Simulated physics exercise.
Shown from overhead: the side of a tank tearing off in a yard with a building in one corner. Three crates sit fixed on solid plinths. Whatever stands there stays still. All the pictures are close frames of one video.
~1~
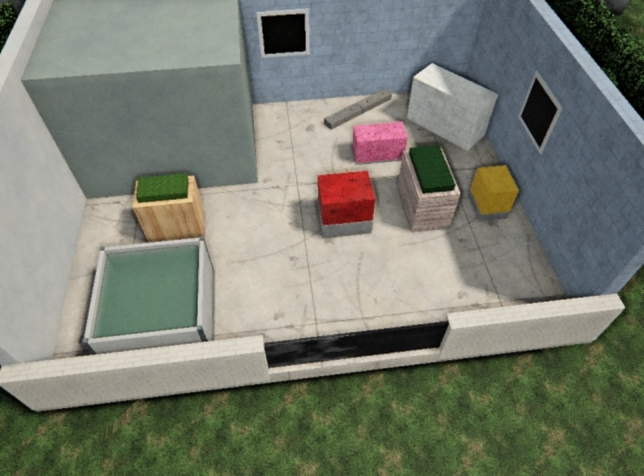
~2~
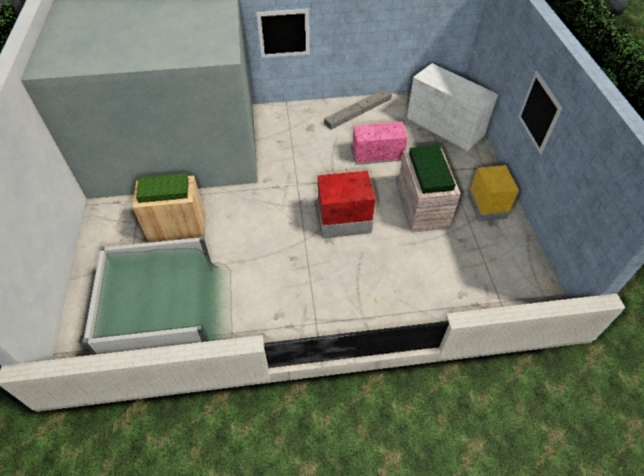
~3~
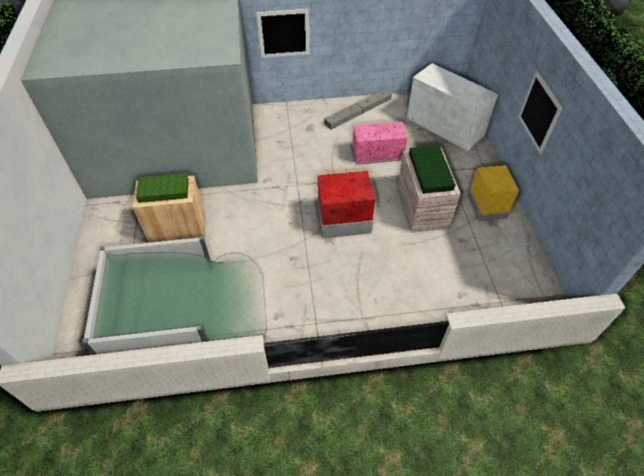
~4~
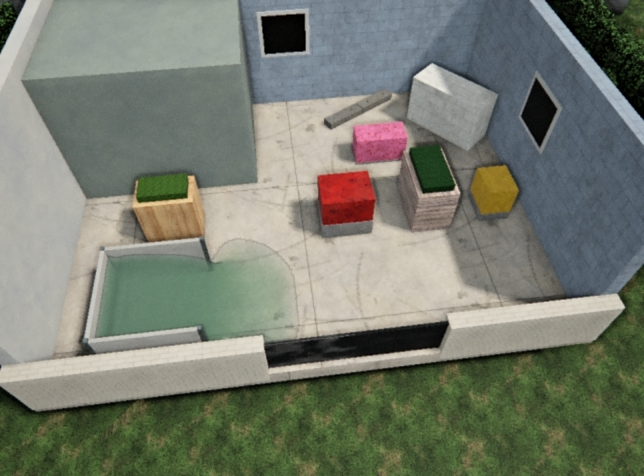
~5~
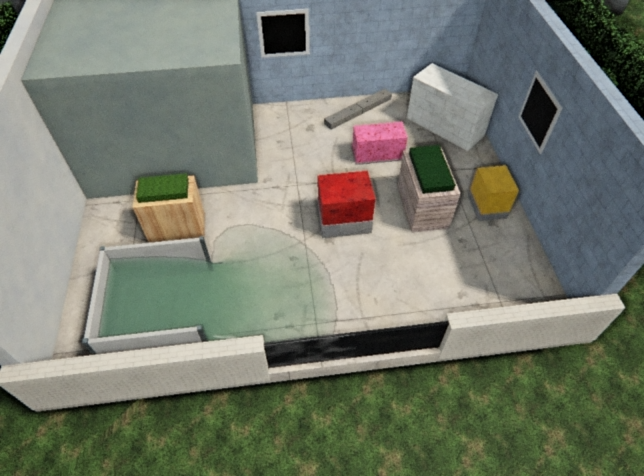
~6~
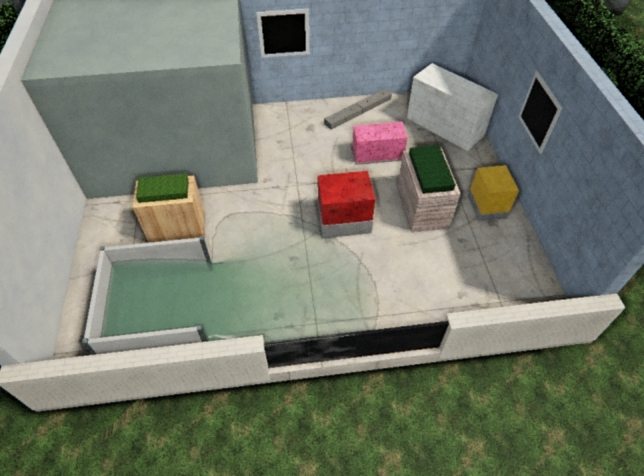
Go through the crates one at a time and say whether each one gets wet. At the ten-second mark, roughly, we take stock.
The pink crate ends up with water on it; the red crate ends up clear of the water; the yellow crate ends up with water on it.
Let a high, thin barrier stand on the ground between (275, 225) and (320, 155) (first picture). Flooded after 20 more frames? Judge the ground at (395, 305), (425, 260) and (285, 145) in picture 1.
Outcome by spot, in order - watered, watered, unwatered.
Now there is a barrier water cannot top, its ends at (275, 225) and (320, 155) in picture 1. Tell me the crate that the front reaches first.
Answer: The red crate.
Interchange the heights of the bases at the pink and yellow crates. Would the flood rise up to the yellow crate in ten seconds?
Well, the yellow one is inundated then.
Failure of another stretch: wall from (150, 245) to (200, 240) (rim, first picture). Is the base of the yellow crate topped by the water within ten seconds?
Note: Yellow crate is never reached.
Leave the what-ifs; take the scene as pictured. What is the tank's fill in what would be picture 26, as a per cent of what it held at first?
Somewhere near 10 %, give or take.
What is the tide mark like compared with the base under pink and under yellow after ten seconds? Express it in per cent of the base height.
Roughly 290 percent, then 150 percent.
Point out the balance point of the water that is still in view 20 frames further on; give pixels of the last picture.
Near pixel (395, 260).
A moment on, water covers 35 % of the floor; the pink crate not reached, the red crate water round its plinth, the yellow crate not reached.
Next, water covers 45 % of the floor; the pink crate water round its plinth, the red crate water round its plinth, the yellow crate water round its plinth.
Then, water covers 60 % of the floor; the pink crate water round its plinth, the red crate water round its plinth, the yellow crate water round its plinth.
Later, water covers 75 % of the floor; the pink crate water round its plinth, the red crate water round its plinth, the yellow crate water round its plinth.
In the end, water covers 90 % of the floor; the pink crate was topped, the red crate stayed above the water, the yellow crate was topped.
